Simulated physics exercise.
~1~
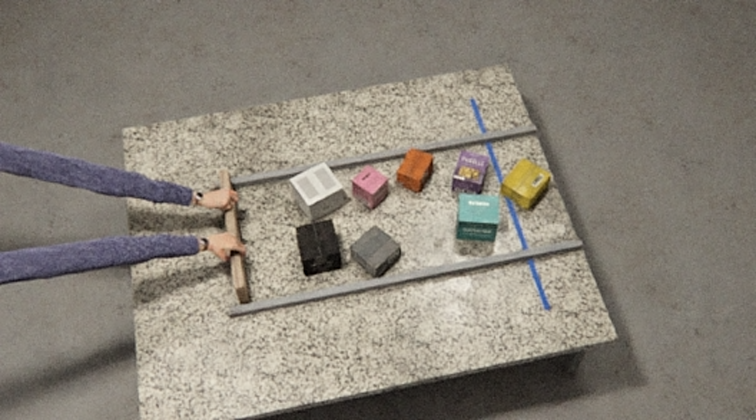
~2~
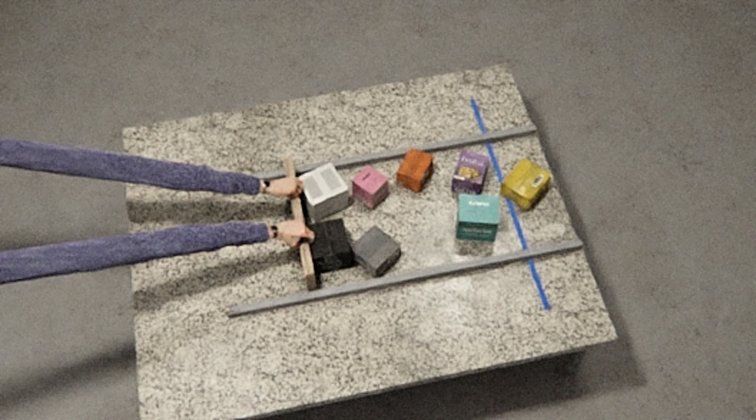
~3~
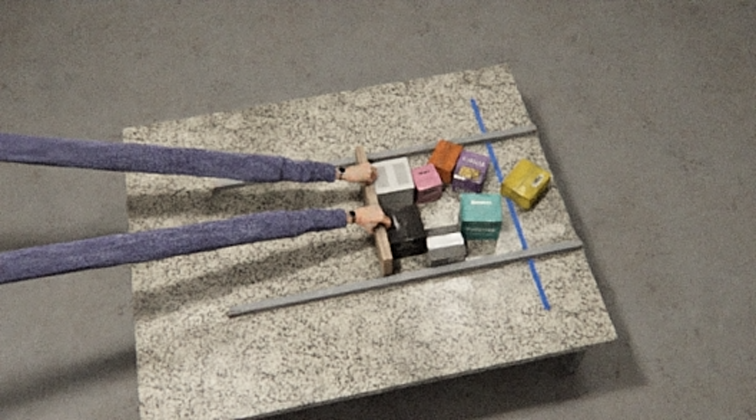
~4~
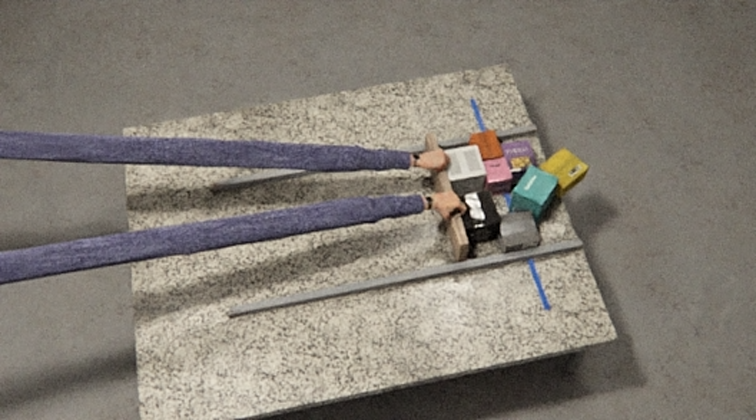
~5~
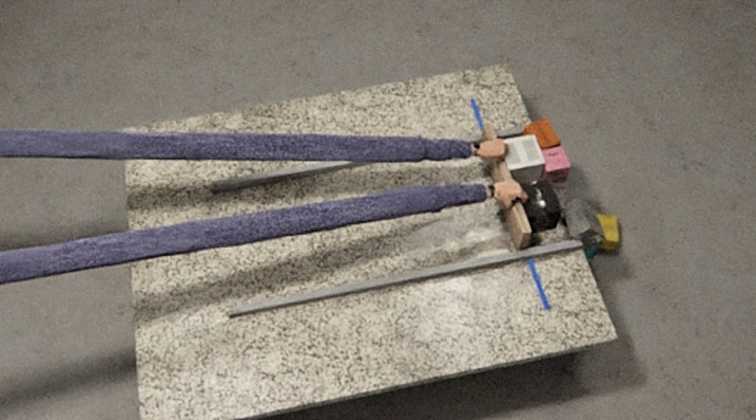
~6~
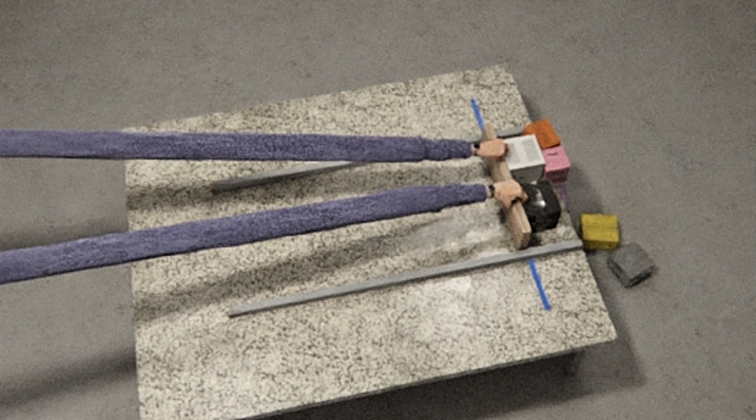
Two hands push a plank rightward, sweeping boxes across a speckled deck until several fall off.
